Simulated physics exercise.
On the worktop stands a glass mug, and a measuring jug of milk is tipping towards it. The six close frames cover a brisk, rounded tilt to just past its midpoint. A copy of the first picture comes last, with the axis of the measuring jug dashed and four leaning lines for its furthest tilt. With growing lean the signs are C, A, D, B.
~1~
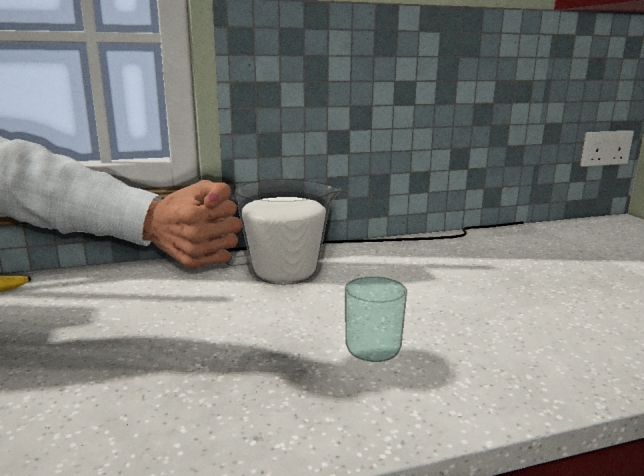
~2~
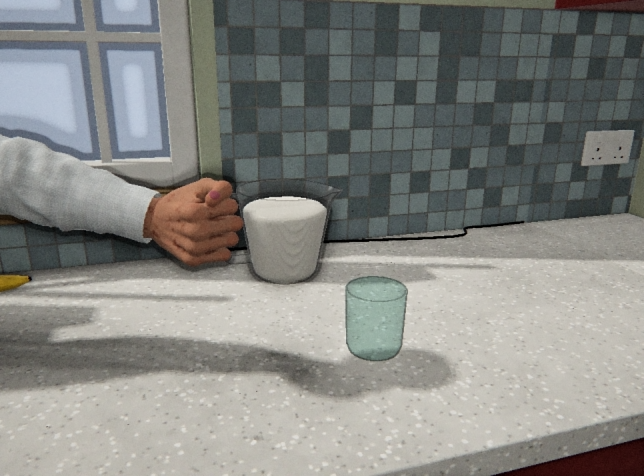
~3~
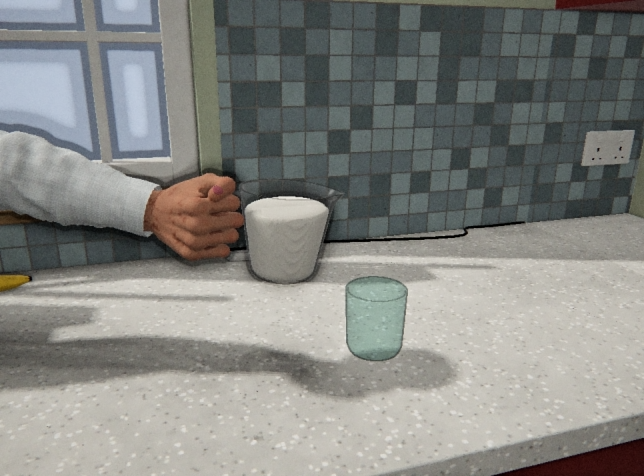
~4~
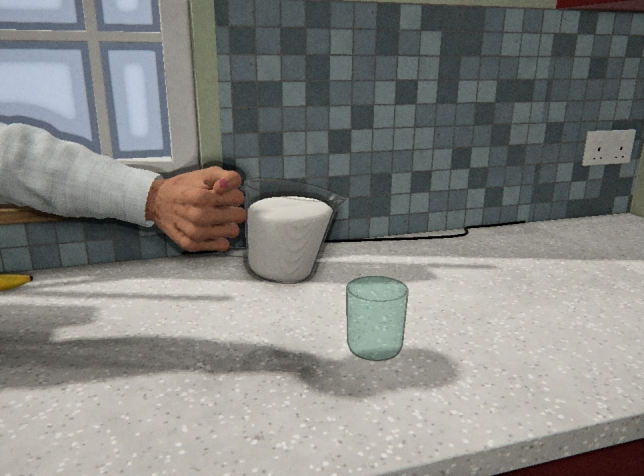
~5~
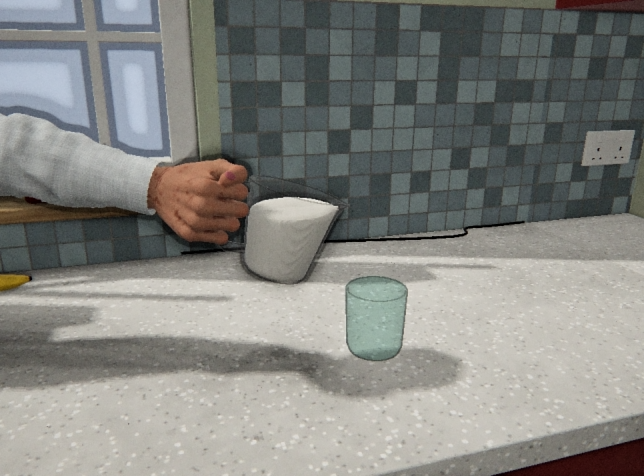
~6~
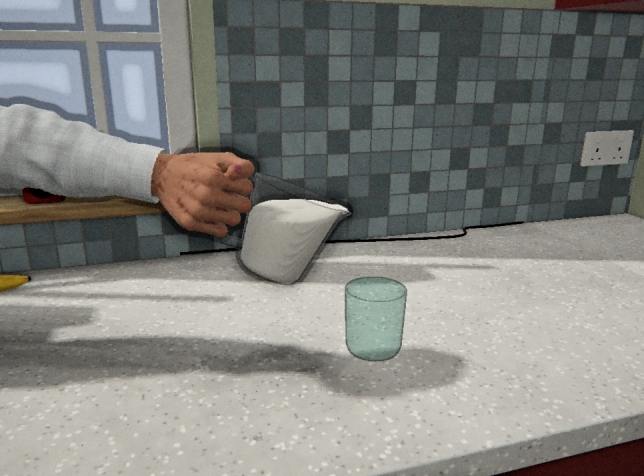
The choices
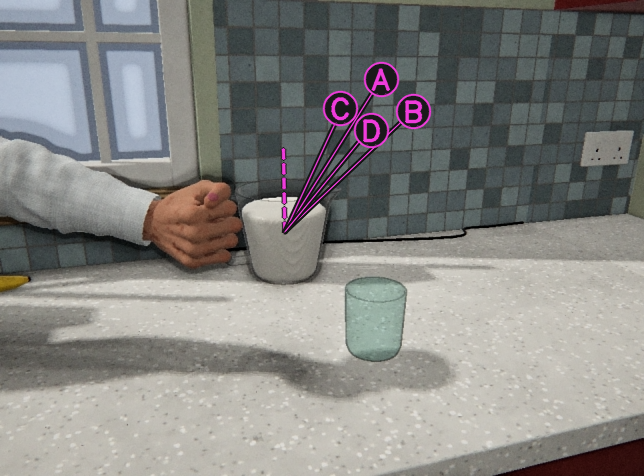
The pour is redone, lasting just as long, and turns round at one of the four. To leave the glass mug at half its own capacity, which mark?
I would pick tilt B.
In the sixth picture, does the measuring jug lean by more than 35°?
No, it does not.
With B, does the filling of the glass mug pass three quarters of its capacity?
No.
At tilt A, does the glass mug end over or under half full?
Under.
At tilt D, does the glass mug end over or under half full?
Under.
On the marked copy, A at (371, 93); B at (400, 122); C at (334, 124); D at (358, 141).
With A, the glass mug ends with about 19 % of what it can hold.
With B, the glass mug ends with about 51 % of what it can hold.
With C, the glass mug ends with about 7 % of what it can hold.
With D, the glass mug ends with about 34 % of what it can hold.
